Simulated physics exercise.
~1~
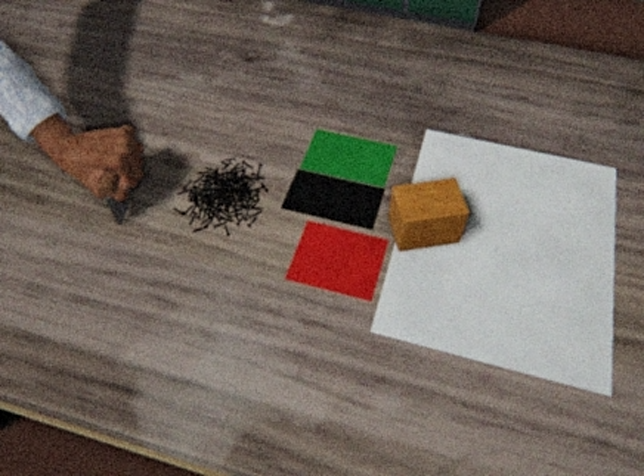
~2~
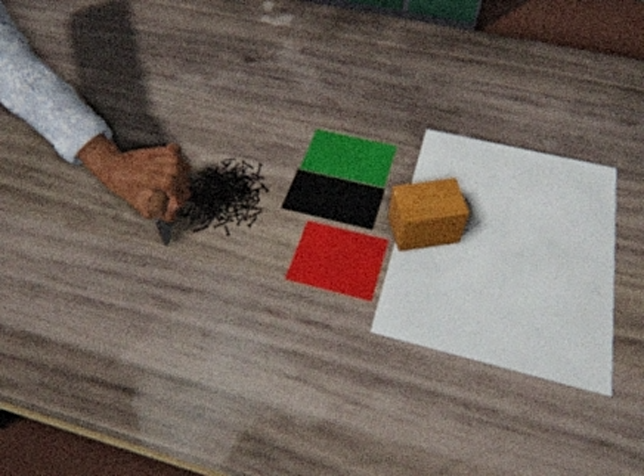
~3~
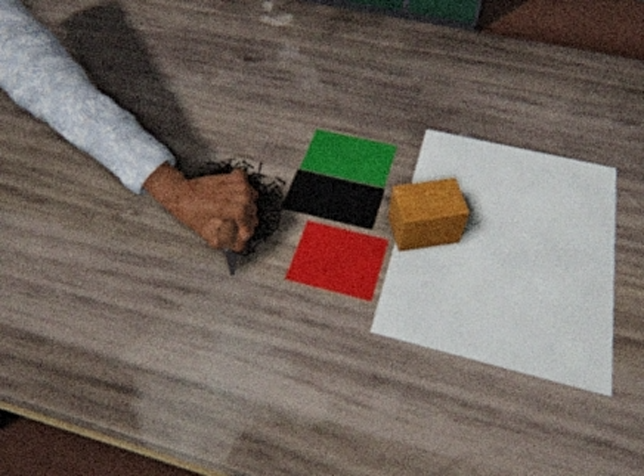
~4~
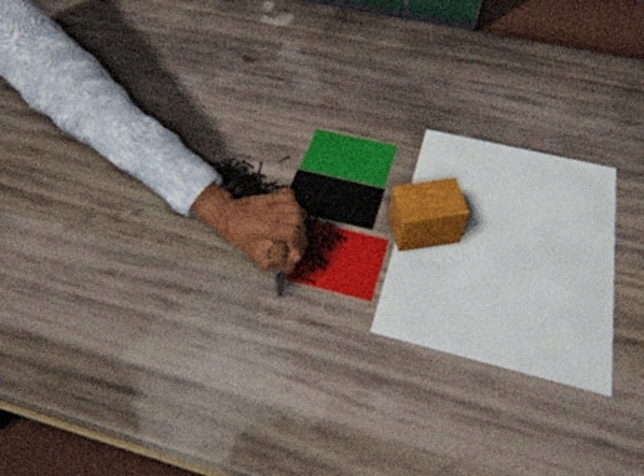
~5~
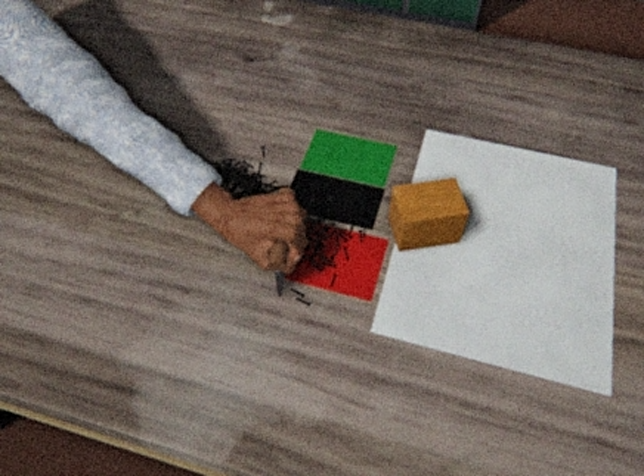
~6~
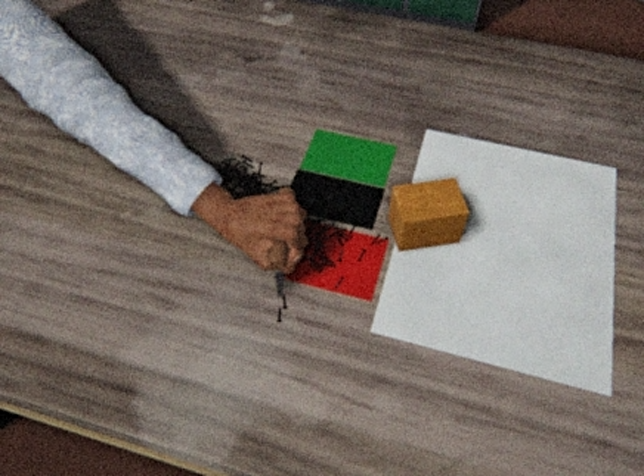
In the video, a hand holding a small scraper moves right across a wooden surface, pushing a pile of small black pieces toward coloured sheets and an orange block, then stops with some pieces spread over the red sheet and others left beside it.
